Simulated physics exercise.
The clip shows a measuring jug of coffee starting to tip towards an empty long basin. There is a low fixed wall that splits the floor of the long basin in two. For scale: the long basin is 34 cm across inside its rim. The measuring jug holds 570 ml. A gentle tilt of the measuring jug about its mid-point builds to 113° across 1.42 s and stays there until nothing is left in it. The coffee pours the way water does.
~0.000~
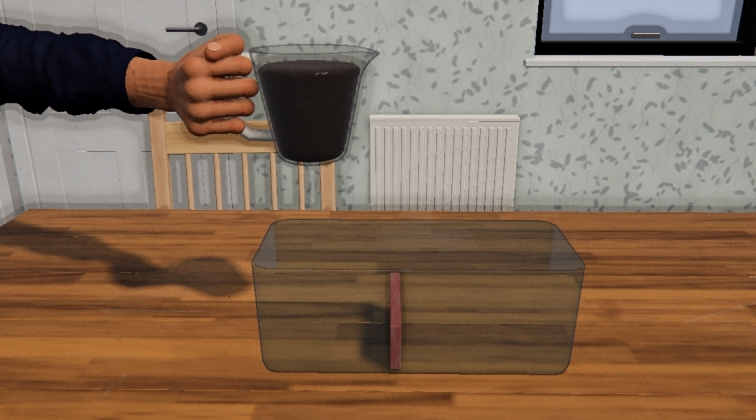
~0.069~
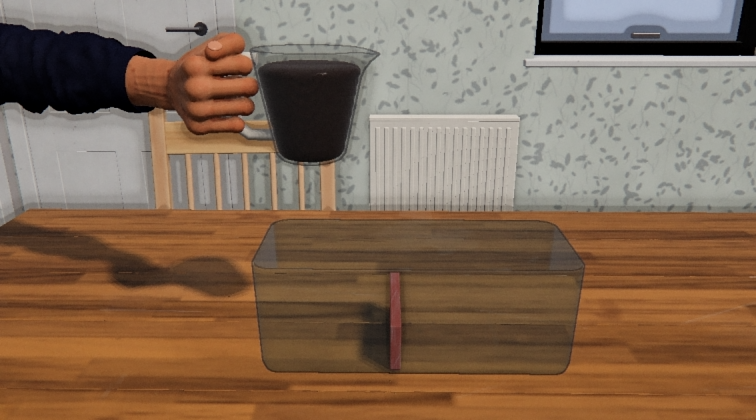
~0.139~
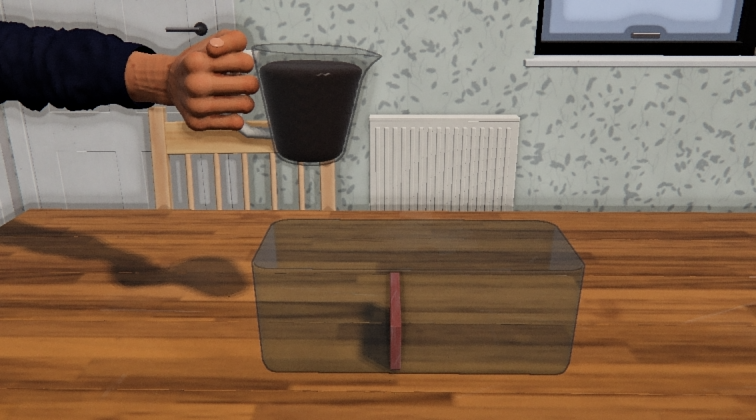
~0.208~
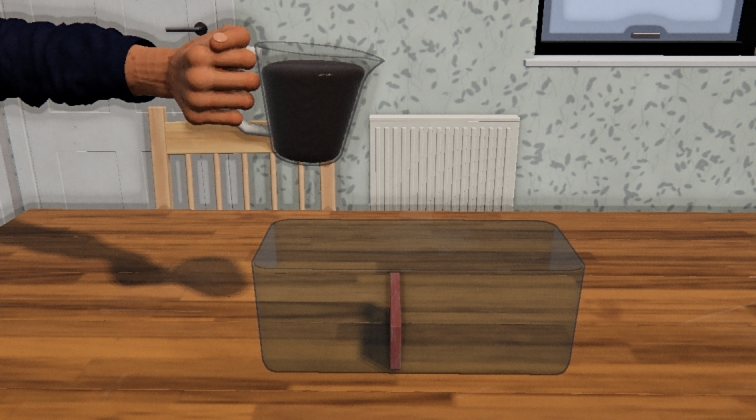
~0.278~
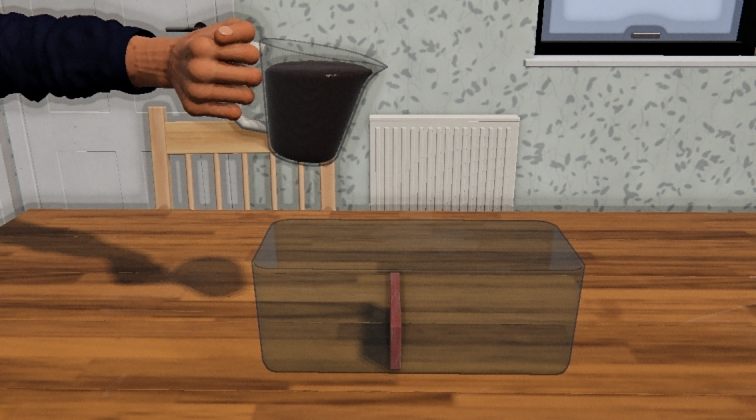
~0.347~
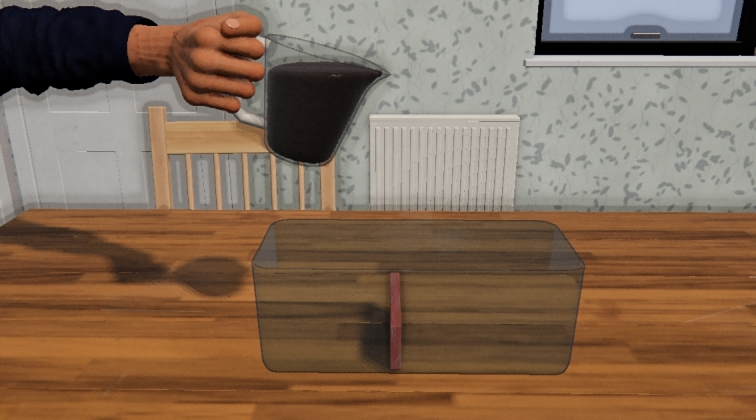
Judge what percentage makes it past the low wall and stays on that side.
Some 93 per cent makes it over and stays.
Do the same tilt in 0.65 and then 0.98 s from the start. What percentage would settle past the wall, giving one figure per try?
I'd expect close to 85 per cent and then close to 90 per cent.
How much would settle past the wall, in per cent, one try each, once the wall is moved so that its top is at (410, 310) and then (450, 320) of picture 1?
Some 85 in a hundred, then some 45 in a hundred.
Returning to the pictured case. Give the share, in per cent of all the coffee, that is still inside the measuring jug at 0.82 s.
Fraction remaining: Approx. 62 per cent.
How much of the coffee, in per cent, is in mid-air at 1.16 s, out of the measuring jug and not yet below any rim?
Estimate: About 10 in a hundred.
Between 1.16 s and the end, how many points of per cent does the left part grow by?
That amounts to roughly 4 per cent of the whole.
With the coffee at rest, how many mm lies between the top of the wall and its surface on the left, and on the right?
Near 54 mm for the left and near 34 mm for the right.
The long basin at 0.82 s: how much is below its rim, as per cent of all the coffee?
Close to 16 in a hundred.
By 0.82 s the tilt is 70° and 61 per cent is still to pour, 0 is left of the wall and 16 right of it.
By 1.16 s the tilt is 104° and 7 per cent is still to pour, 2 is left of the wall and 80 right of it.
By 1.53 s the tilt is 113° and 0 per cent is still to pour, 6 is left of the wall and 93 right of it.
By 1.92 s the tilt is 113° and 0 per cent is still to pour, 6 is left of the wall and 93 right of it.
At rest 6 per cent lies left of the wall, 93 right of it and 1 outside.
